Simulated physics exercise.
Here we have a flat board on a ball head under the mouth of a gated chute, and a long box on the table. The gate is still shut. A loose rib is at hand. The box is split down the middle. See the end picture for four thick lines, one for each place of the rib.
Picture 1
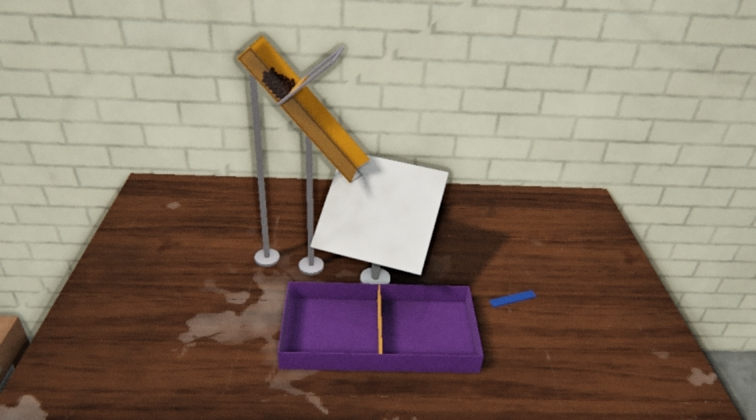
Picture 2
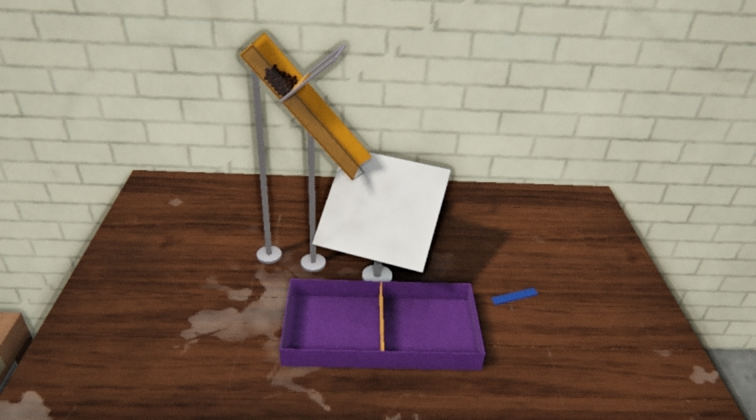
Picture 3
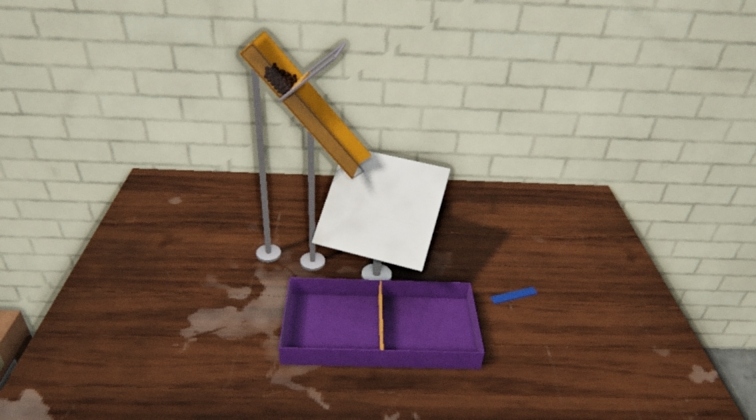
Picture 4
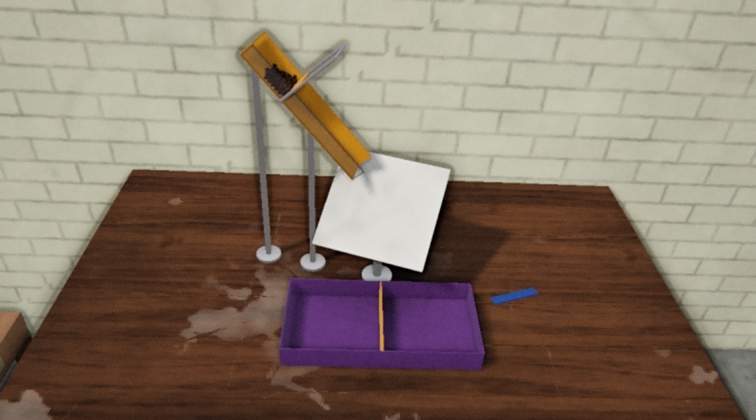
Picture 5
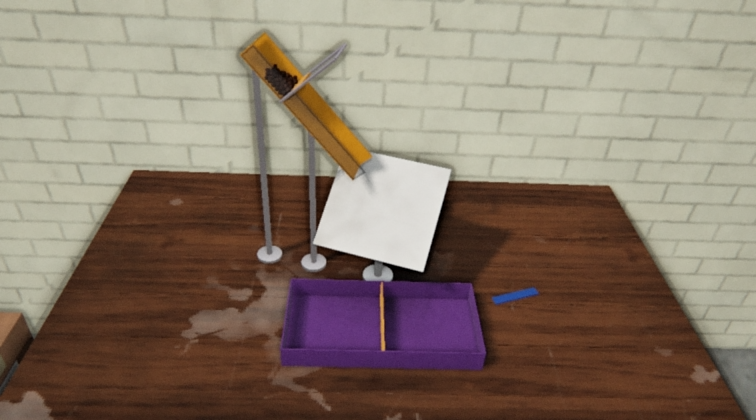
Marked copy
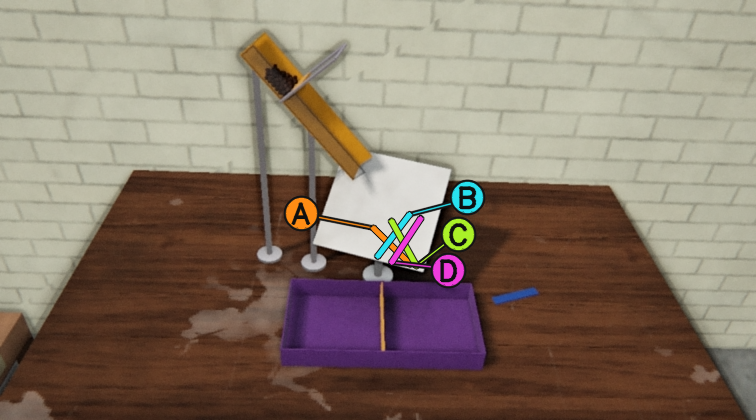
A purple divided box sits below a white board and an orange chute, and nothing moves.
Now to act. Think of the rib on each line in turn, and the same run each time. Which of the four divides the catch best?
Use line C.
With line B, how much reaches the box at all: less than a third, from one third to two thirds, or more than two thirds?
It is more than two thirds.
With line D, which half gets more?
Left.
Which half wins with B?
Left.
On the marked copy, line A from (373, 228) to (410, 264); line B from (409, 214) to (377, 256); line C from (391, 221) to (416, 265); line D from (420, 218) to (391, 262).
With A, of what is caught, a small part in the left half, nearly all in the right.
With B, of what is caught, most in the left half, a small part in the right.
With C, of what is caught, about a third in the left half, about two thirds in the right.
With D, of what is caught, nearly all in the left half, a small part in the right.
